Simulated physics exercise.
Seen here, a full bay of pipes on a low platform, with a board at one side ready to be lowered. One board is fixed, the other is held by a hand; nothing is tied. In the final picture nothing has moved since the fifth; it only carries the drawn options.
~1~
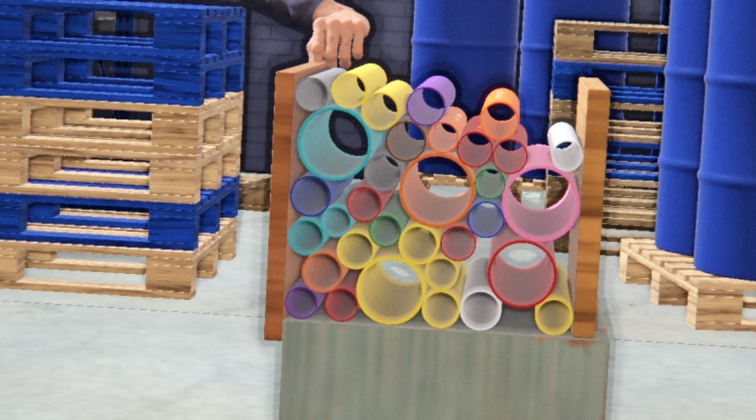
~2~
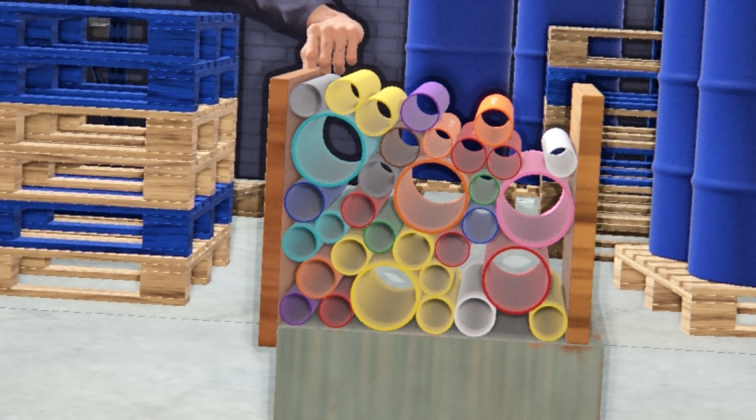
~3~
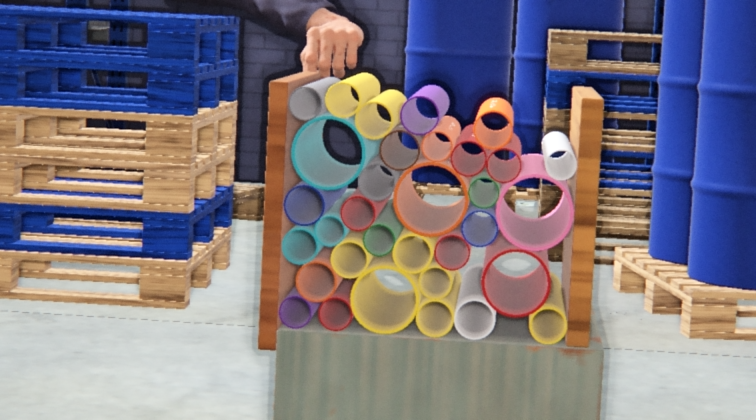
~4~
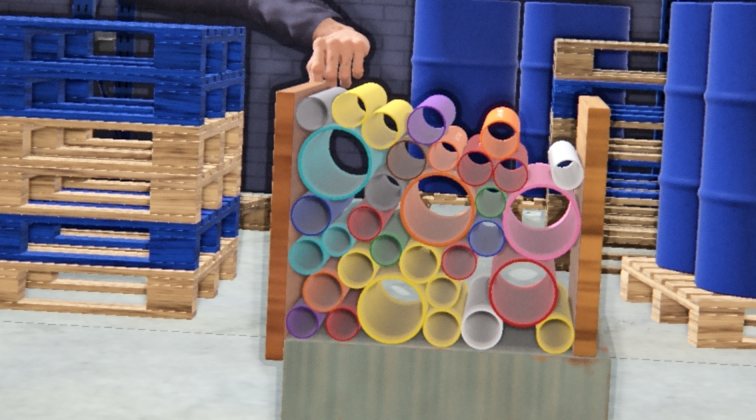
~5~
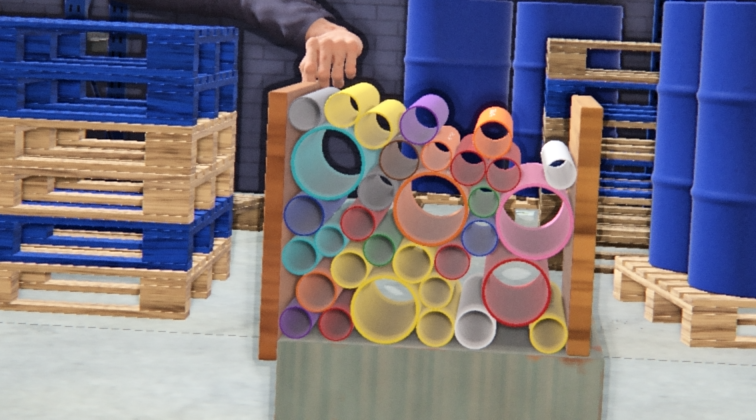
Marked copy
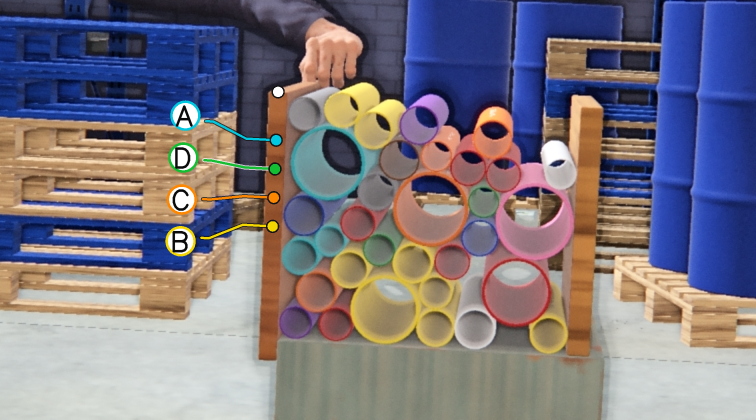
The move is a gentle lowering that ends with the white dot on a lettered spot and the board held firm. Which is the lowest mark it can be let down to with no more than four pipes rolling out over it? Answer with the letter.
The last mark within the limit is B.
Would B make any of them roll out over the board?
Yes, at B.
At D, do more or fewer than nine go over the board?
At D, fewer than nine.
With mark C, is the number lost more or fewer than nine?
Fewer than nine.
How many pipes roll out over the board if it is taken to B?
At B the number is one.
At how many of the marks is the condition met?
Four of them.
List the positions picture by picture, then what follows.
The first picture shows a turquoise pipe (335, 144); an orange pipe (443, 137); a grey pipe (312, 94).
The second picture shows a grey pipe (306, 100); side board (295, 196).
The third picture shows a yellow pipe (548, 325).
The fourth picture shows a turquoise pipe (307, 257); an orange pipe (438, 209).
The fifth picture shows a turquoise pipe (328, 163); an orange pipe (436, 156); a grey pipe (305, 113).
On the marked copy, A at (276, 140); B at (273, 227); C at (274, 198); D at (275, 169); the white dot at (278, 92).
Following B. Soon after the start, top of the board (286, 155).
Later, top of the board (283, 225).
In the end, top of the board (283, 226), one out over the board.
As for the rest, A none out over the board; C one out over the board; D one out over the board.
